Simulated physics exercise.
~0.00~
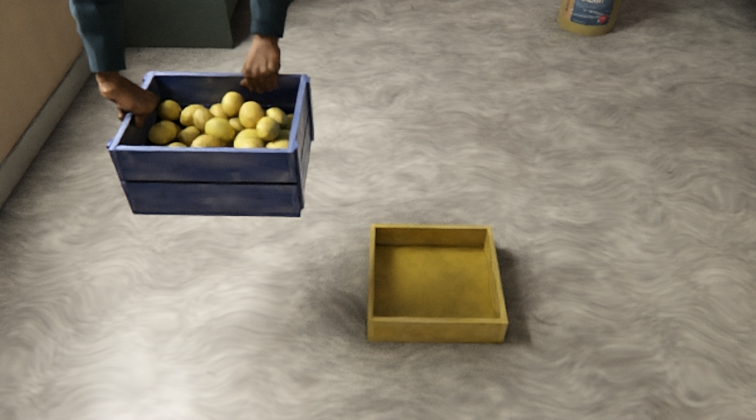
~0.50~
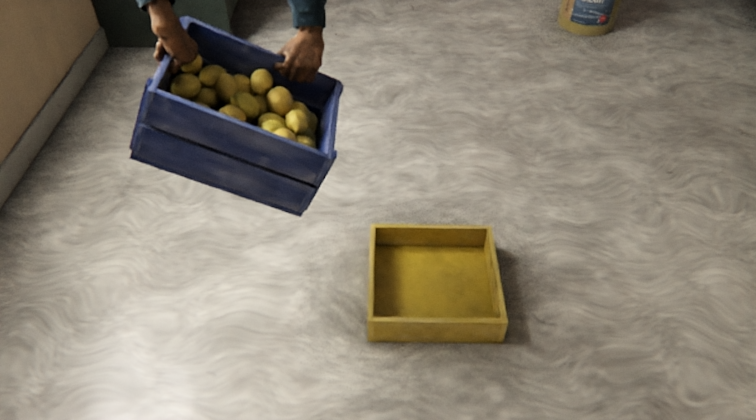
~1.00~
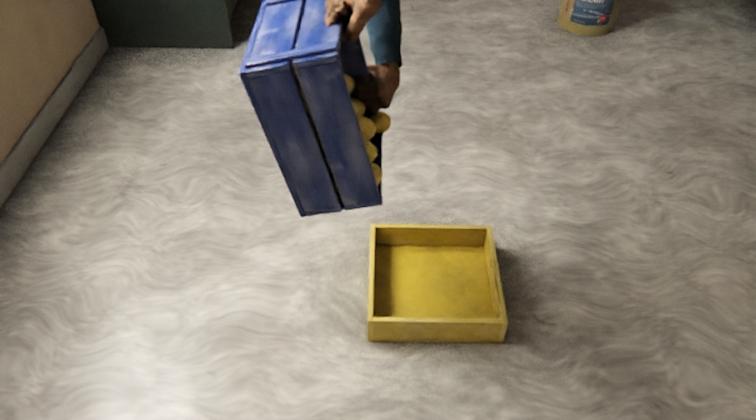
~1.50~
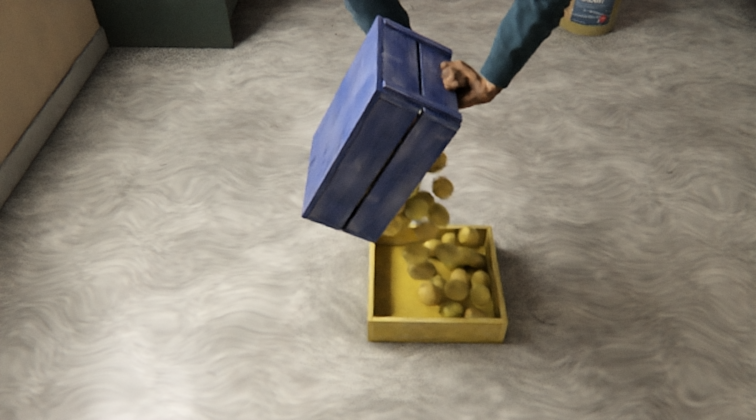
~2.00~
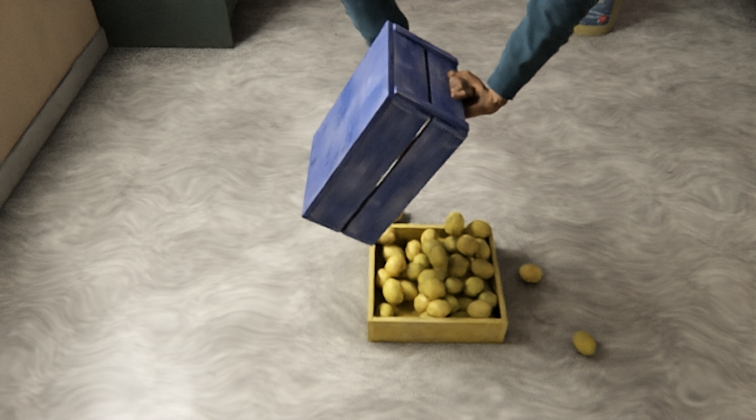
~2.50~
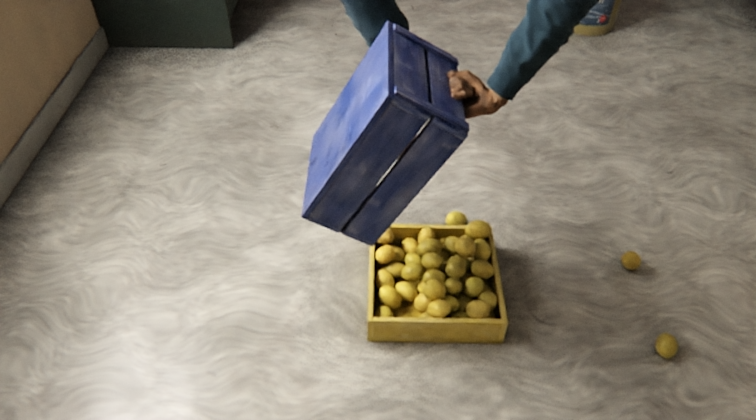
A pair of hands lifted a blue box full of lemons, moved it right and tipped it over a smaller yellow box on the floor. The lemons tumbled out and filled the yellow box, while a few ended up on the floor outside.
